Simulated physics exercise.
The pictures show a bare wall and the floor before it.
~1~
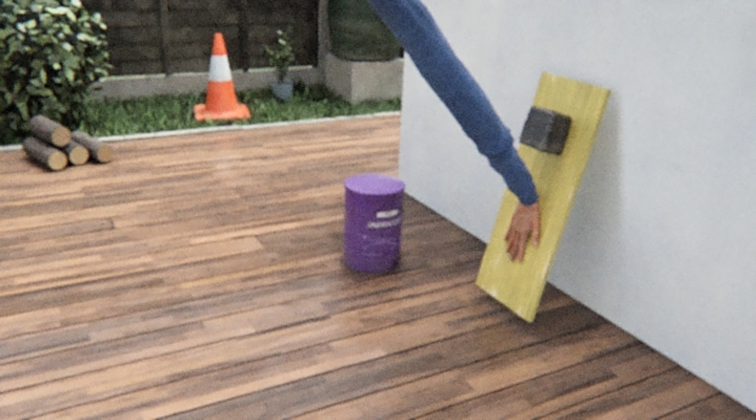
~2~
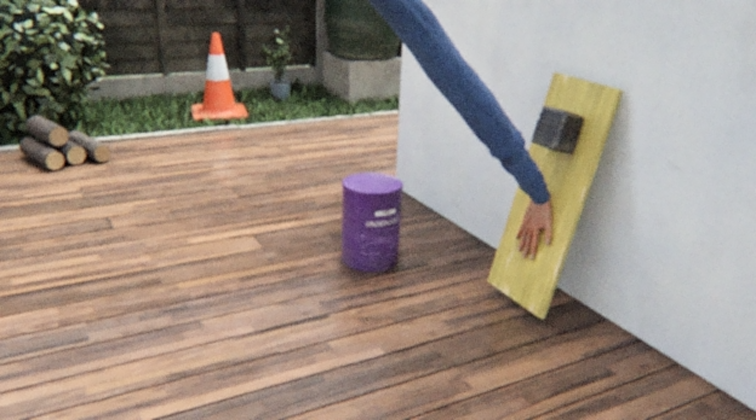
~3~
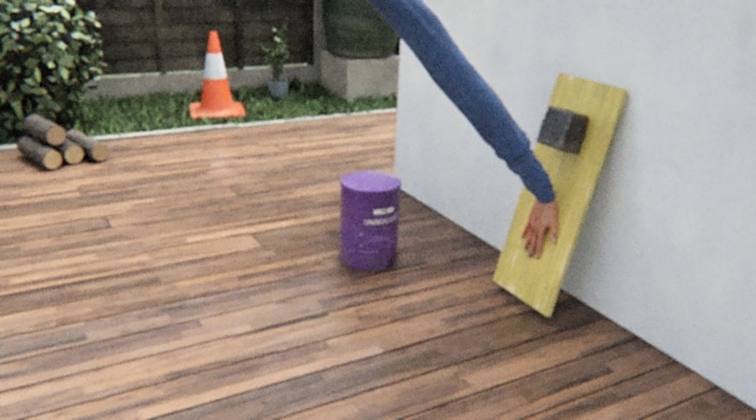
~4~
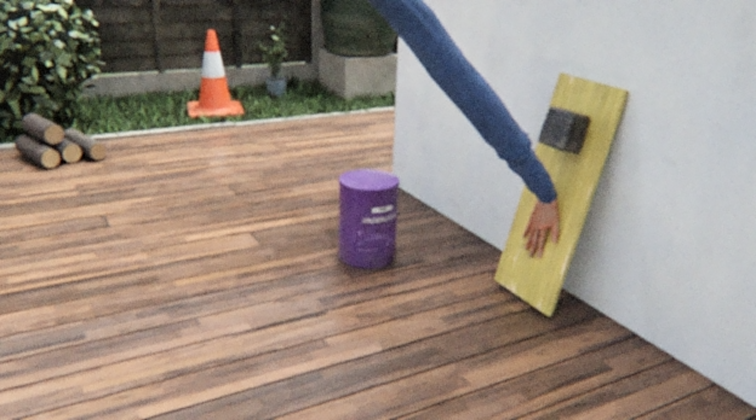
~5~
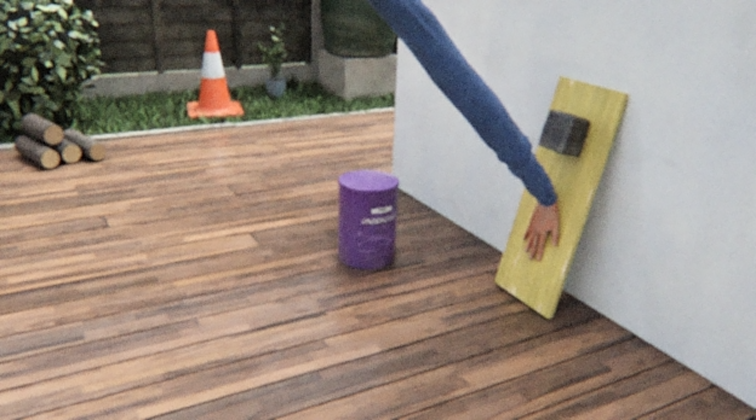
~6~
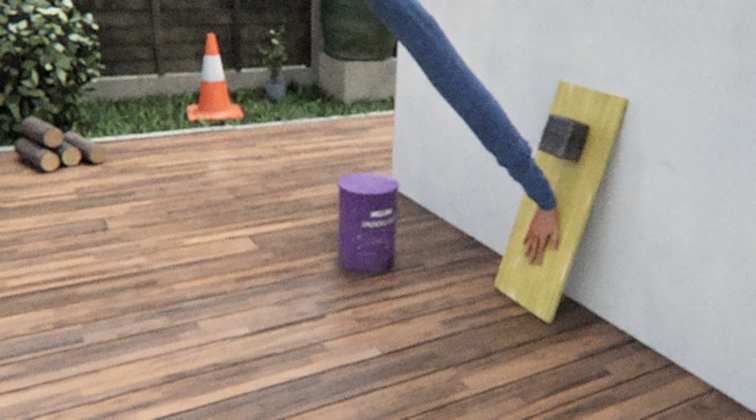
To begin with, a blue-sleeved arm reaches down to a tilted yellow board with a dark block on it, beside a bare wall and a purple pail. The hand shifts the board slightly to the right, block and all, then stays on it while the board leans nearly still.
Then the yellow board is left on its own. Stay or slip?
Keeps its footing.
Then, 0.20 s past the last view, nothing moves.
Then, 0.50 s past the last view, yellow board resting near (555, 201).
Finally, both still in place. Final places as the last picture's camera would see them, yellow board near (555, 201). The board holds.
